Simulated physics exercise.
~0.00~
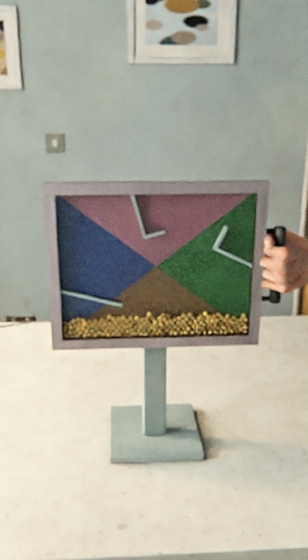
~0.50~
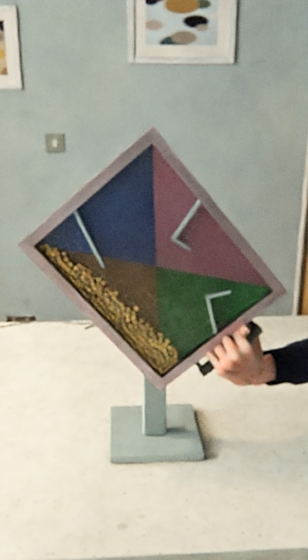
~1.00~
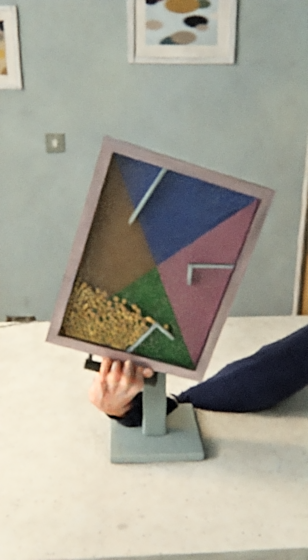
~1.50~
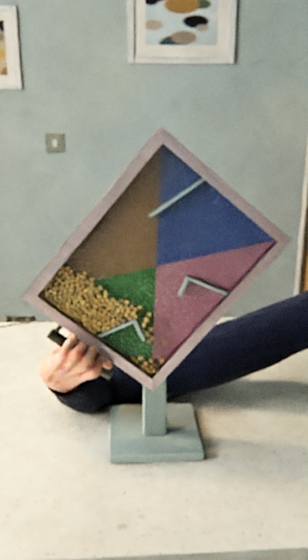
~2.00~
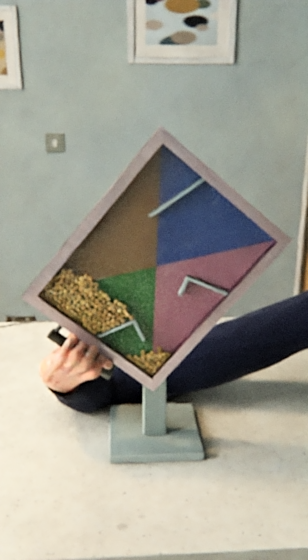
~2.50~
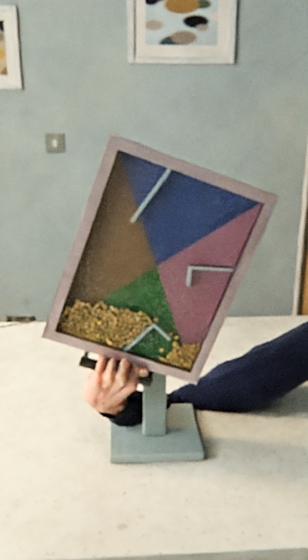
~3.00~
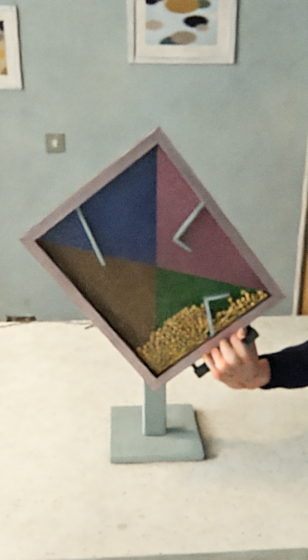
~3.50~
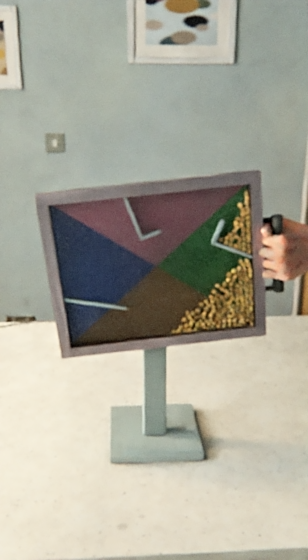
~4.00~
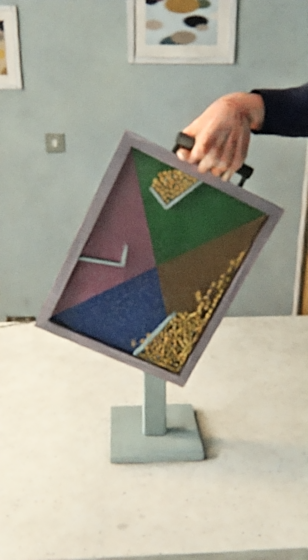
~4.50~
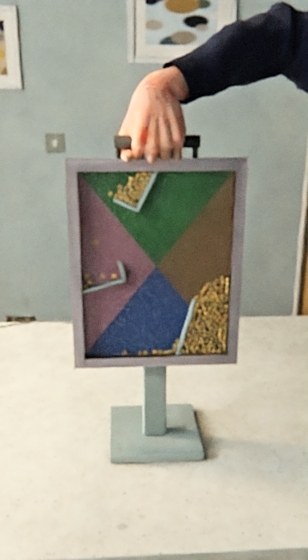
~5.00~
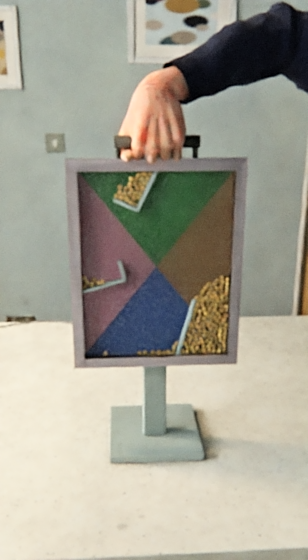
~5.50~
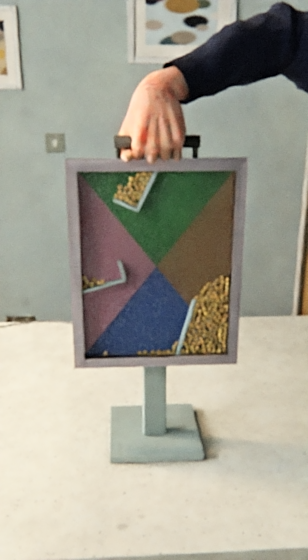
A framed, clear-fronted box on a grey-green stand holds small golden beads along its bottom edge, seen straight on from a still view on a pale table. Behind them are pink, green, brown and blue wedges with thin pale strips. A hand on the black handle turns the box clockwise until it tilts steeply, the beads sliding over green and brown. After a brief pause, it swings back past level to stand upright, handle on top. Most beads settle at lower right over brown and blue, with small clusters caught on strips in green and pink.
